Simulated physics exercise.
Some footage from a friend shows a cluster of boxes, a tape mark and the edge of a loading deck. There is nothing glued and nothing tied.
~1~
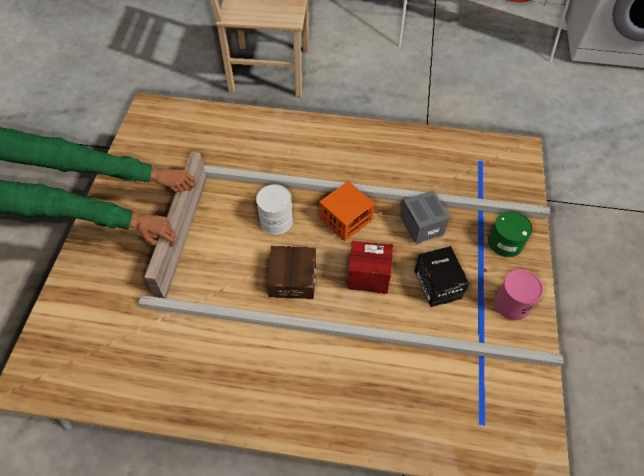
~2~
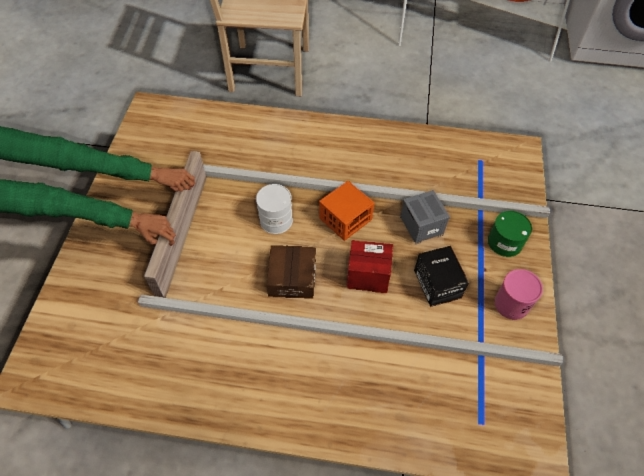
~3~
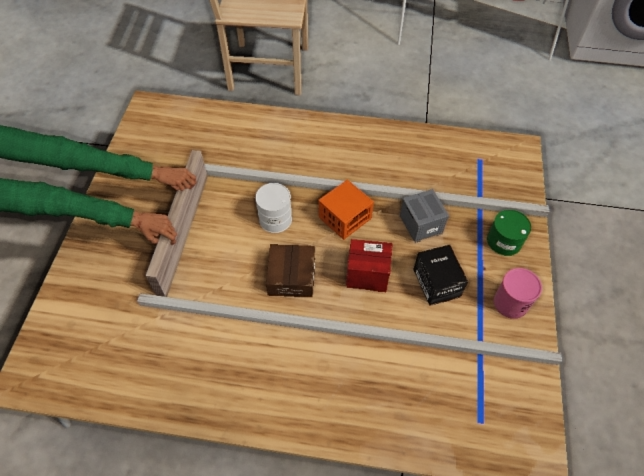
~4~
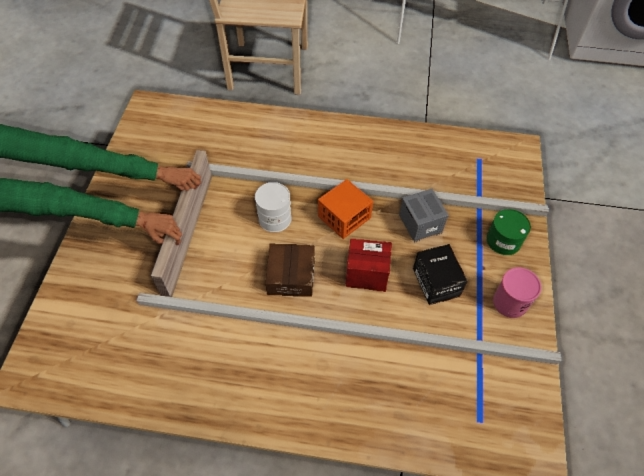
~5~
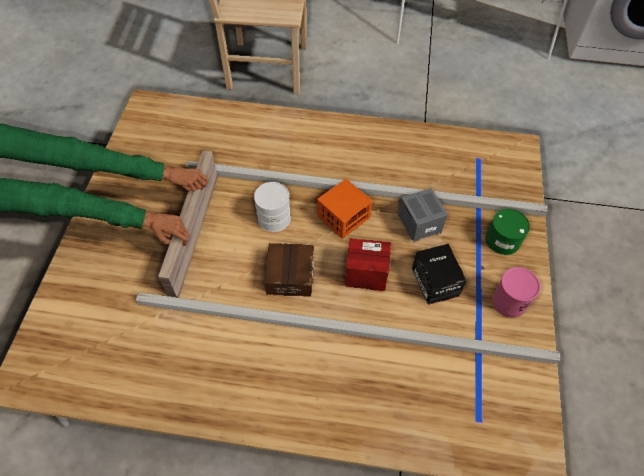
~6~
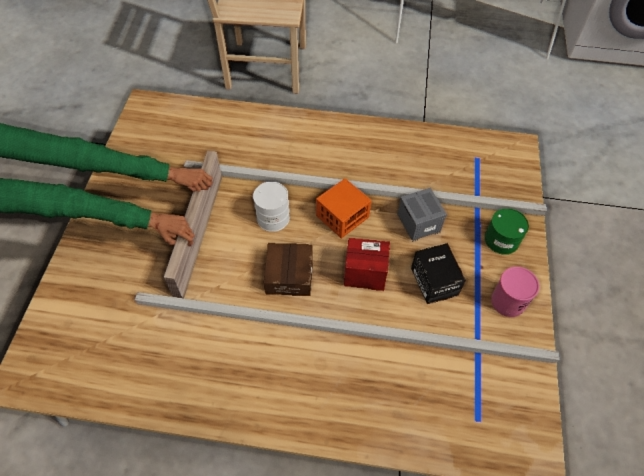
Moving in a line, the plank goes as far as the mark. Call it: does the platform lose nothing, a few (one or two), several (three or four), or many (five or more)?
It loses several, three or four.
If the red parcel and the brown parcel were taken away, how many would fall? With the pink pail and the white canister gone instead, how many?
First try: 1 fallen; other try: 2.
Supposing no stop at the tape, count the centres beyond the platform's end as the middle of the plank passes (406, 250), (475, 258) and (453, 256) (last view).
Counts by place: 0 / 3 / 2.
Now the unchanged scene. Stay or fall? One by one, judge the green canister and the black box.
Outcome for the green canister: It drops; for the black box: It drops.
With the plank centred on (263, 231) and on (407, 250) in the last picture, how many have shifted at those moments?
I make it 1 at the first spot and 8 at the other.
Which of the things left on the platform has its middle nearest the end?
That would be the red parcel.
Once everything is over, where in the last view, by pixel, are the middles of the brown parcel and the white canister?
In order, first (504, 299), then (500, 249).
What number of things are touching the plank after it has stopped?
Tally at the end: 3.
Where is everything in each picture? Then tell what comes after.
Pink pail (518, 296); green canister (510, 234); black box (441, 277); plank (179, 223); tape (481, 274), in the first picture.
Green canister (509, 234); brown parcel (292, 272), in the second picture.
Black box (440, 275); plank (180, 221), in the third picture.
Pink pail (516, 294); white canister (274, 208), in the fourth picture.
Green canister (507, 232); red parcel (367, 265), in the fifth picture.
Pink pail (514, 293); green canister (506, 232); black box (437, 274); plank (196, 222); tape (478, 271), in the sixth picture.
Soon after, none off yet; pink pail at rest near (514, 293); green canister at rest near (506, 232); black box at rest near (437, 274).
After that, none off yet; pink pail displaced a little near (523, 294); green canister displaced a little near (515, 234); black box displaced about its own width near (486, 284).
In the end, the number that fall off is three or four; gone, black box, green canister and pink pail.
